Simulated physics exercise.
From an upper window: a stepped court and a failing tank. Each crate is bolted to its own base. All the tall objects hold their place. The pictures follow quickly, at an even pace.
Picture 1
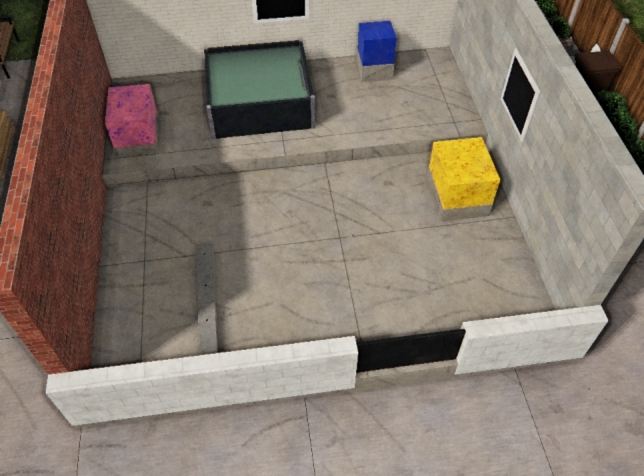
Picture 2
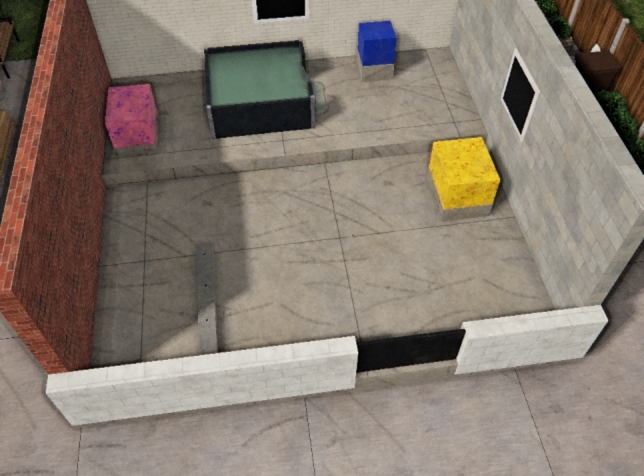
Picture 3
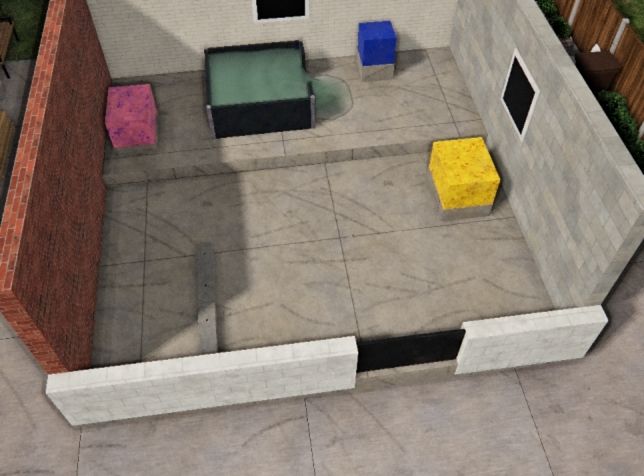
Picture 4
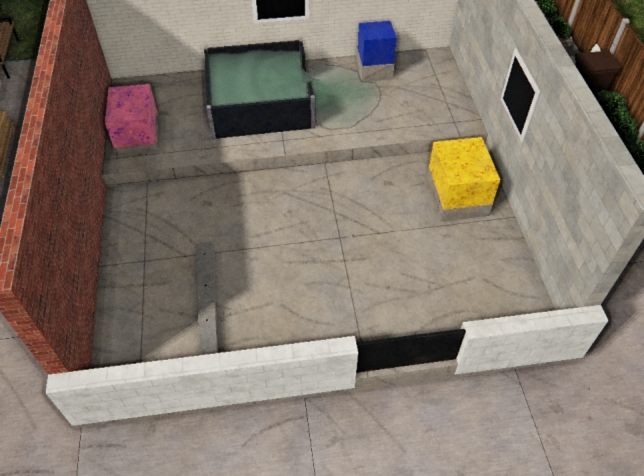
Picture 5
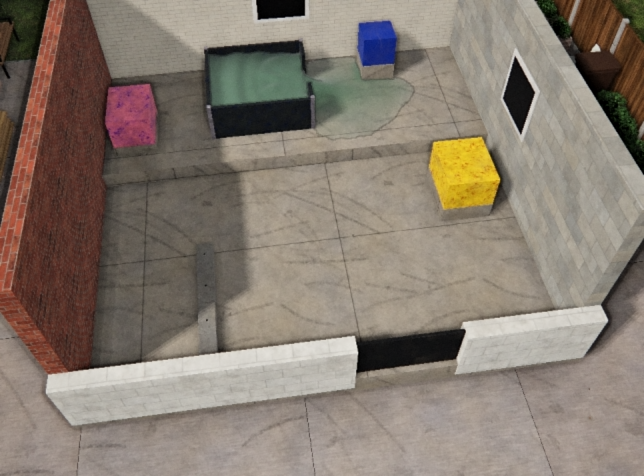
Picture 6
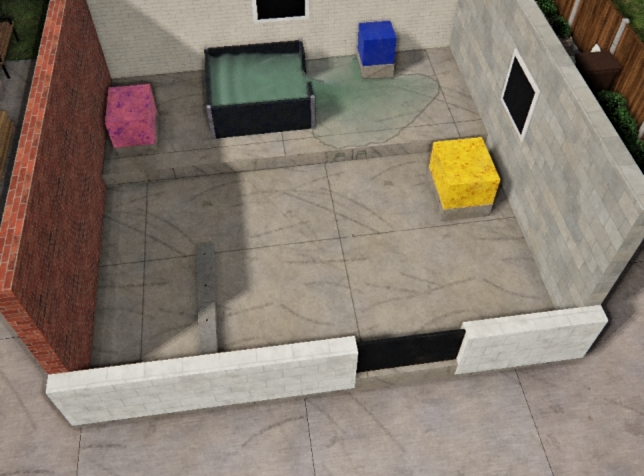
The video shows a walled, stepped courtyard with pink, blue and yellow blocks and a dark open tank of greenish water, which pours from the tank's right side and spreads rightward across the raised paving past the blue block.
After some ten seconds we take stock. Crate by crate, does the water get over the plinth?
The pink crate escapes dry; the yellow crate escapes dry; the blue crate escapes dry.
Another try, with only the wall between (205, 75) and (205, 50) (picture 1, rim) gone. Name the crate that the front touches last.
It is the yellow one.
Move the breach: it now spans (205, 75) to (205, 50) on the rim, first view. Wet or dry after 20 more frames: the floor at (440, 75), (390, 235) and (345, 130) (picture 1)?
As listed: Not flooded, dry, dry.
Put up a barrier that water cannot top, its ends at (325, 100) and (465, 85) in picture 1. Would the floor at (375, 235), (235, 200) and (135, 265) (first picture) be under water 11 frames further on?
One after the other: Wet, free of water, not flooded.
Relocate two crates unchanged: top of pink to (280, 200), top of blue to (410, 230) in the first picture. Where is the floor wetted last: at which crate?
It is the pink one.
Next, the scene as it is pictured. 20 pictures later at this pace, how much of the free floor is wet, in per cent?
About 35 per cent.
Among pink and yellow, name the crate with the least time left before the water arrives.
First comes the yellow one.
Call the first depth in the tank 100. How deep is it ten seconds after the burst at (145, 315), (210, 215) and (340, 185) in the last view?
Roughly 0, 6 and 4 per cent, in turn.
A moment on, water covers 20 % of the floor; the pink crate not reached, the yellow crate not reached, the blue crate water round its plinth.
Next, water covers 25 % of the floor; the pink crate not reached, the yellow crate water round its plinth, the blue crate water round its plinth.
Then, water covers 35 % of the floor; the pink crate not reached, the yellow crate water round its plinth, the blue crate water round its plinth.
Later, water covers 55 % of the floor; the pink crate water round its plinth, the yellow crate water round its plinth, the blue crate water round its plinth.
In the end, water covers 80 % of the floor; the pink crate stayed above the water, the yellow crate stayed above the water, the blue crate stayed above the water.
